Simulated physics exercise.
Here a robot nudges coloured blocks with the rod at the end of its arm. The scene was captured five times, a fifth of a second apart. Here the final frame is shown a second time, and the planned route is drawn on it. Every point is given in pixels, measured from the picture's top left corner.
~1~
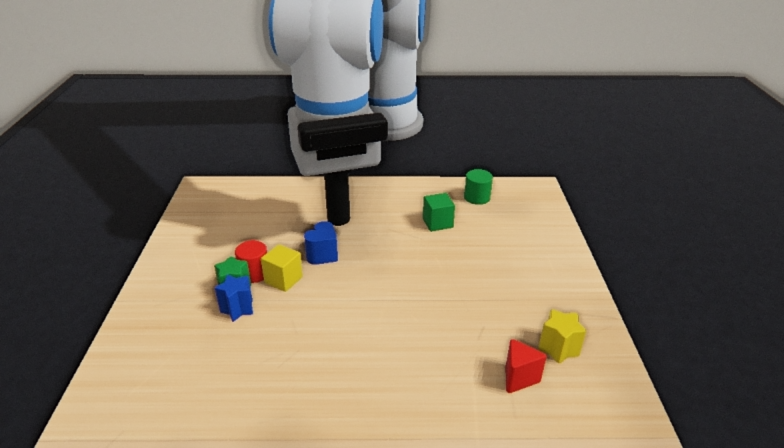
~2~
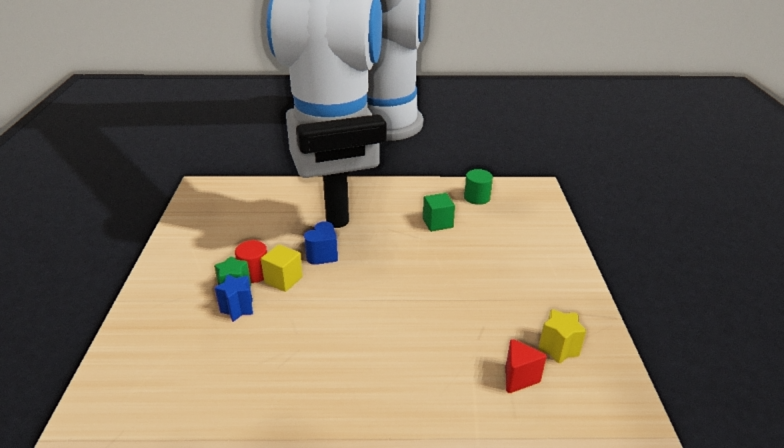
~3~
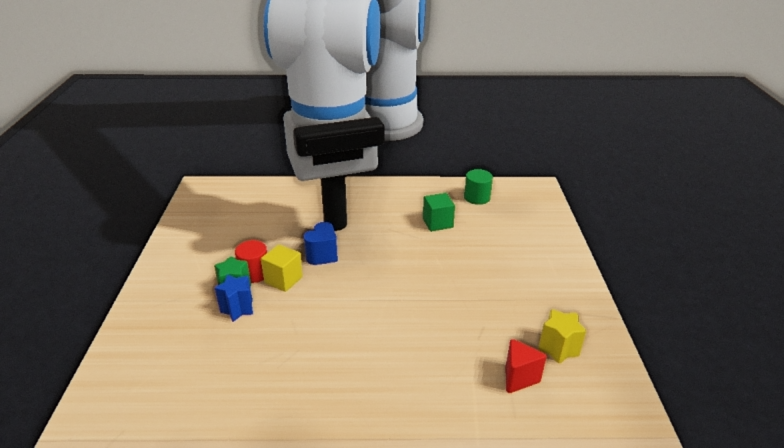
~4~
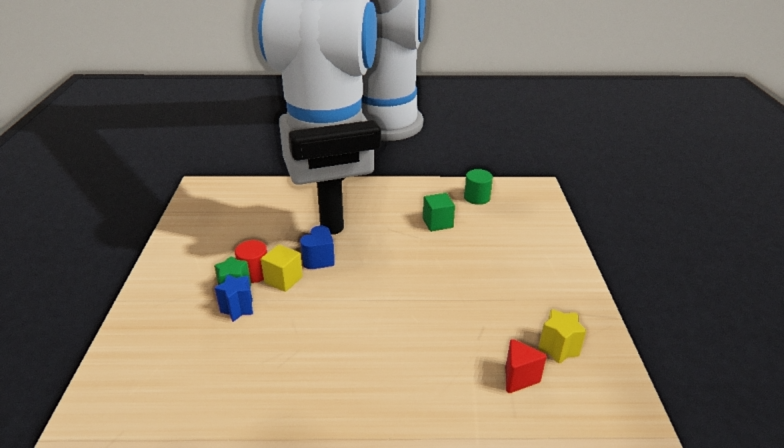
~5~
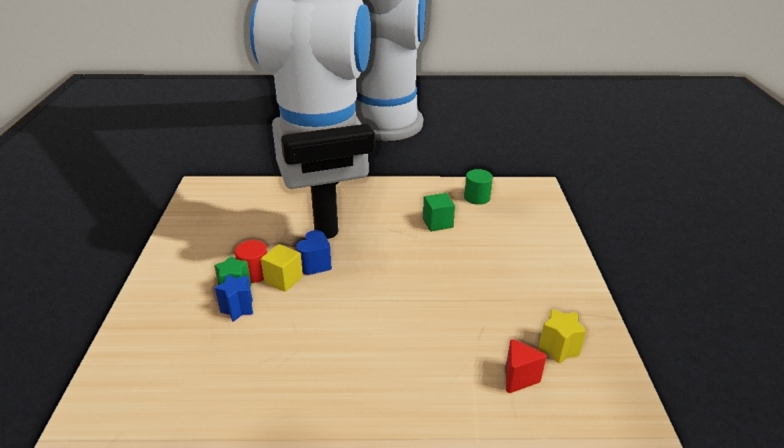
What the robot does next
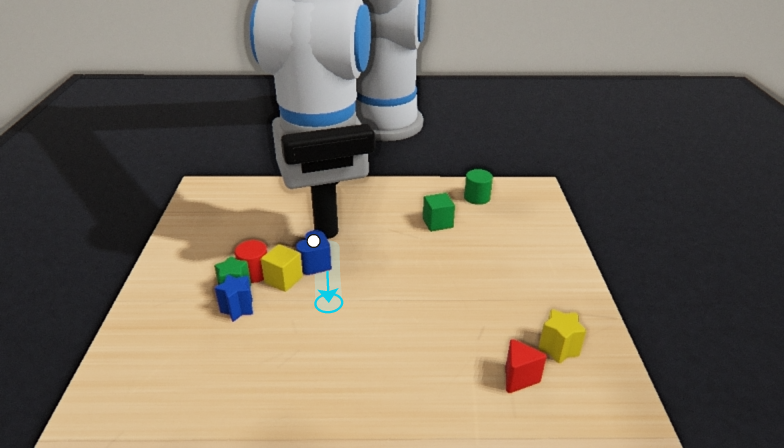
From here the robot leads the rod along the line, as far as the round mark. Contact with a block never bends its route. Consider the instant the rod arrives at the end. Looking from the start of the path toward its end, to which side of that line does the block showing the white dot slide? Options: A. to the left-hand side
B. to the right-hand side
Correct choice: B.
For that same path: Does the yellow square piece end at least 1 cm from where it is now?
Yes, it checks out.
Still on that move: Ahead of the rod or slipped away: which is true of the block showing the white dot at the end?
I'd say the block showing the white dot has slipped off and sits beside or behind the rod.
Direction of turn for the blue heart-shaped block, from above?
Viewed from overhead, the blue heart-shaped block winds up turned clockwise.
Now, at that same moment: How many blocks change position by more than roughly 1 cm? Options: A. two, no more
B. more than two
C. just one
A
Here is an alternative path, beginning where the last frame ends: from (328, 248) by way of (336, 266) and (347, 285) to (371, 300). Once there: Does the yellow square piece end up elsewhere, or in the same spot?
In the end it has been moved.
The drawn path runs from (328, 248) to (329, 303); the dot is on the blue heart-shaped block.
The first path, step by step. Halfway along, rod at (326, 258); yellow square piece at (273, 264), turned 65° clockwise; blue heart-shaped block at (306, 267), turned 20° clockwise.
At the end, rod at (328, 287); red circle not moved; yellow square piece at (272, 264), turned 70° clockwise; blue heart-shaped block at (294, 286), turned 80° clockwise.
